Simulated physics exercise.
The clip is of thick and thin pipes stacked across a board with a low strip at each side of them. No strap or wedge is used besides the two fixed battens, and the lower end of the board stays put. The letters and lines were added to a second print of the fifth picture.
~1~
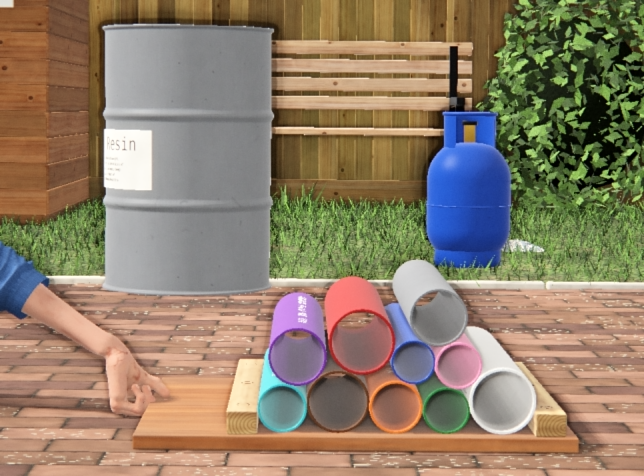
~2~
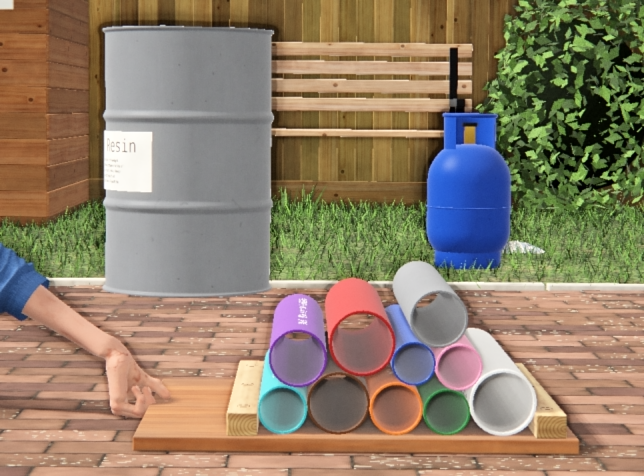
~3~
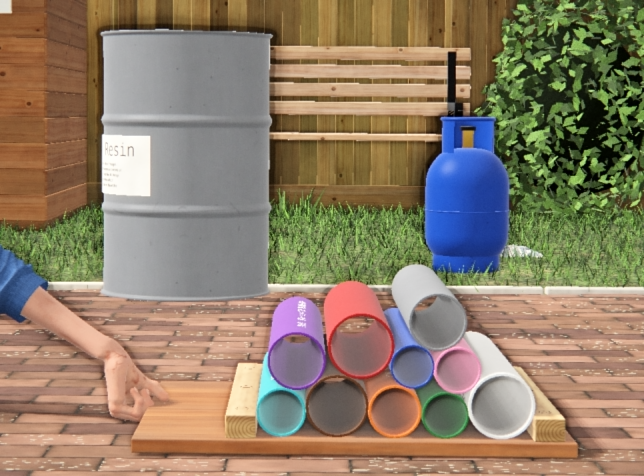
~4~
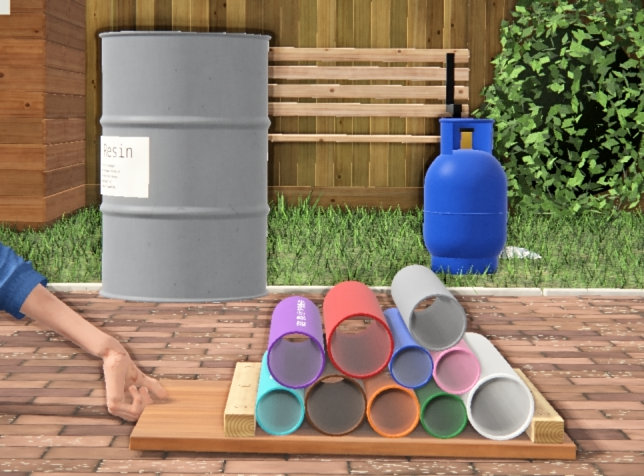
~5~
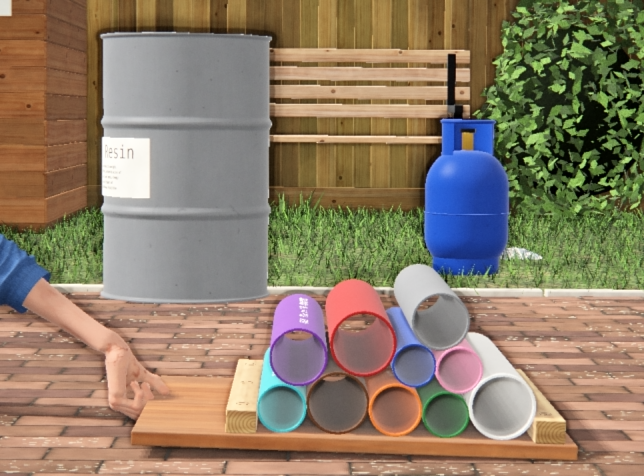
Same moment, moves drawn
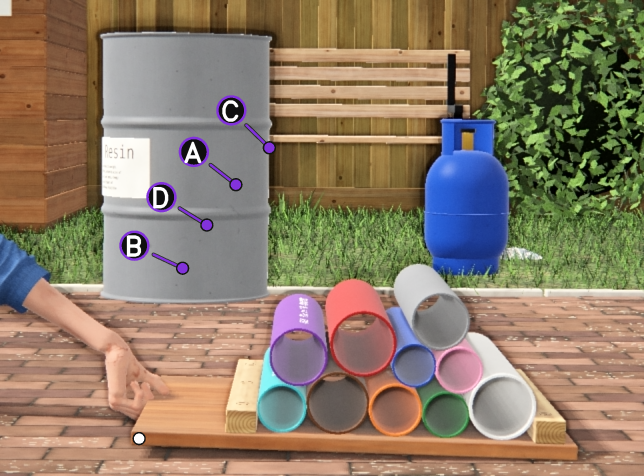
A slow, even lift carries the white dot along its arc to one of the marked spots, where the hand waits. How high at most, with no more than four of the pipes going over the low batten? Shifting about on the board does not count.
It can be raised to A.
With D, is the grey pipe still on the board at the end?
No.
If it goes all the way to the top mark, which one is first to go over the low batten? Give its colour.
First is the grey one.
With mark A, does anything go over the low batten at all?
Yes, at A.
On the marked copy, A at (236, 184); B at (182, 268); C at (269, 148); D at (207, 225); the white dot at (139, 438).
With A. Early on, board at 20°.
Further on, board at 37°.
At the end, board at 38°, two over the low batten (pink, grey).
As for the rest, B one over the low batten (grey); C five over the low batten; D two over the low batten (pink, grey).
